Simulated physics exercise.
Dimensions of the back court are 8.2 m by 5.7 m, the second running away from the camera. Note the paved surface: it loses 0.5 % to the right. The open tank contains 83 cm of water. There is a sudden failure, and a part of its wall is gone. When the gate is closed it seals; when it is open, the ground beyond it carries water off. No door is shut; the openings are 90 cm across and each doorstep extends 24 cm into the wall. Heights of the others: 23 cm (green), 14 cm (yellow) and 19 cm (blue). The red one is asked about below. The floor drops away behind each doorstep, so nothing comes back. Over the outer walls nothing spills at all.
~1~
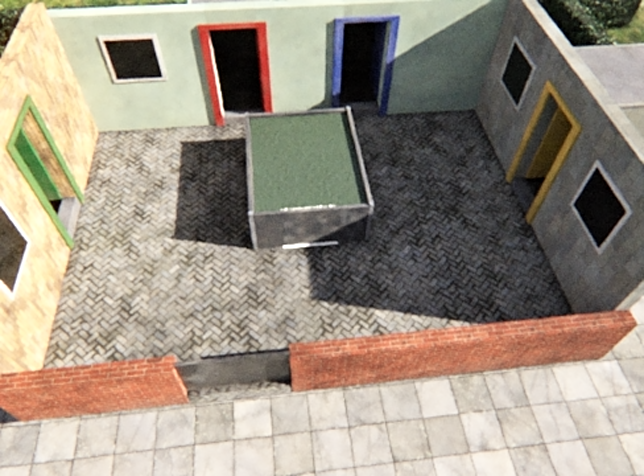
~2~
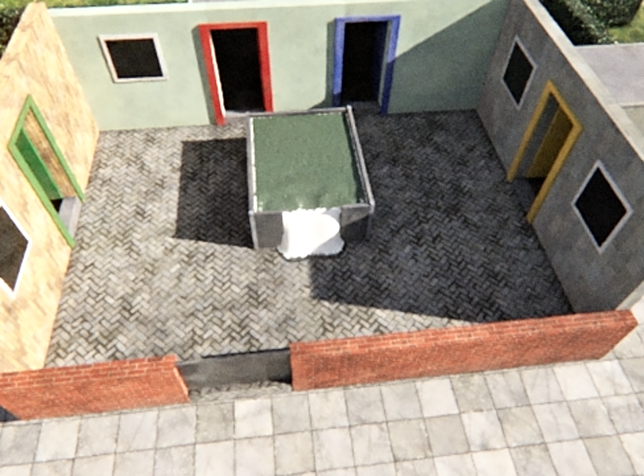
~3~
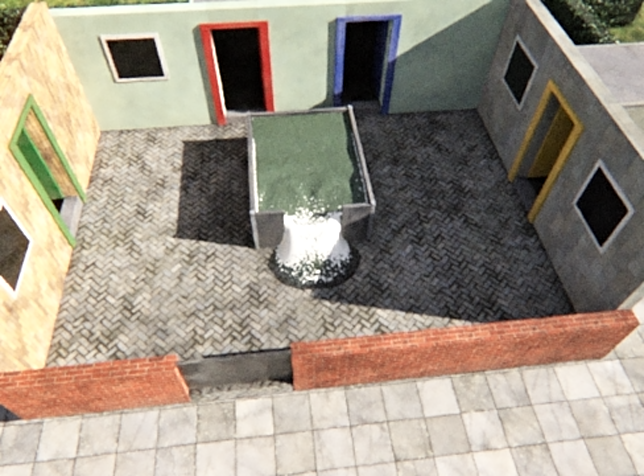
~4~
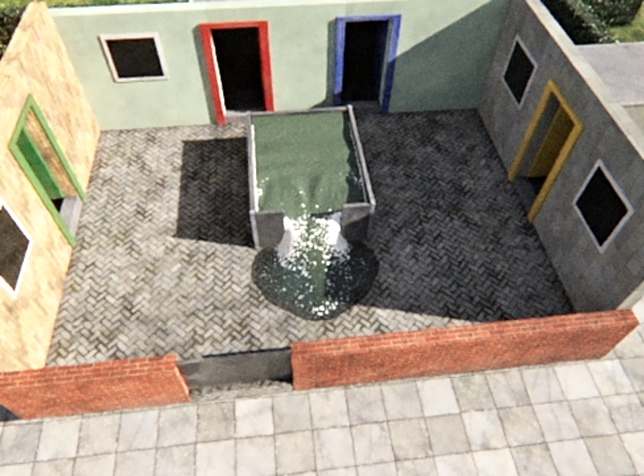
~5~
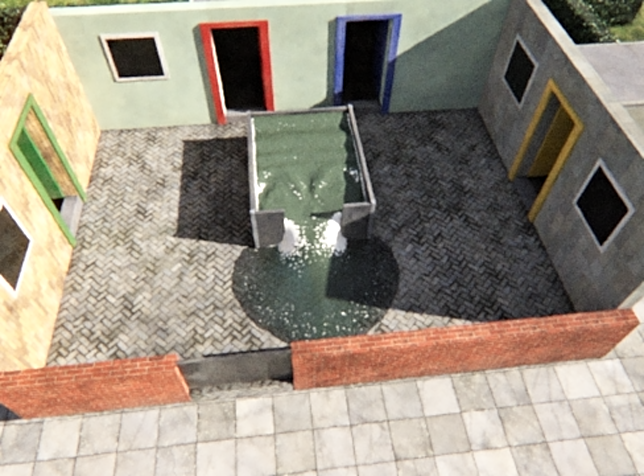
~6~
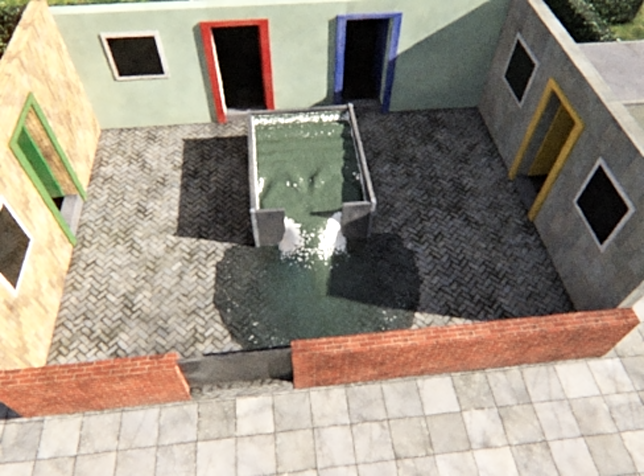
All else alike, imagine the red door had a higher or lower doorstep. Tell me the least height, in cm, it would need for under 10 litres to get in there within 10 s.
You would need roughly 13.5 cm.
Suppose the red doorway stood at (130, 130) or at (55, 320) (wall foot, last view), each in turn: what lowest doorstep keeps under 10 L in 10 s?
In turn: About 12.5 cm, about 20 cm.
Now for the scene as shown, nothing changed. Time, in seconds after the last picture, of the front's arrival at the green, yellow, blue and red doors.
Green at 2.4 s, yellow at 2.2 s, blue at 4.5 s and red at 5.0 s.
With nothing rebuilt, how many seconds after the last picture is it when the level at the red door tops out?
The depth peaks at about 8.5 seconds.
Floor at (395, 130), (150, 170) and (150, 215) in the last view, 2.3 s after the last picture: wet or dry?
In the order asked: Untouched, untouched, untouched.
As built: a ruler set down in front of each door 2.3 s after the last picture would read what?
Green door 1 cm, yellow door 3 cm, blue door 0 cm, red door 0 cm.
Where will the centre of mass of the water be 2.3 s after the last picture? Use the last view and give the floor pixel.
The balance point sits at roughly (312, 247).
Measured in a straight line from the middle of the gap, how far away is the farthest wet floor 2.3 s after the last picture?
Front distance: Approx. 4.8 m.
Then, 0.7 s after the last picture water covers 20 % of the floor, deepest (47 cm) near (315, 246); it has not reached the red door.
Then, 2.3 s after the last picture water covers 40 % of the floor, deepest (34 cm) near (573, 337); it has not reached the red door.
Then, 9.3 s after the last picture water covers 100 % of the floor, deepest (19 cm) near (310, 142); 16 cm at the red door, 2 litres in over its 17 cm doorstep.
At the red door as built, the water peaked near 18 cm, 8.3 s after the last picture.
Run again over the same 10 s with other heights there, 14 litres in over 12.5 cm, 7 litres over 14.5 cm. The limit of 10 litres is kept from about 13.5 cm up.
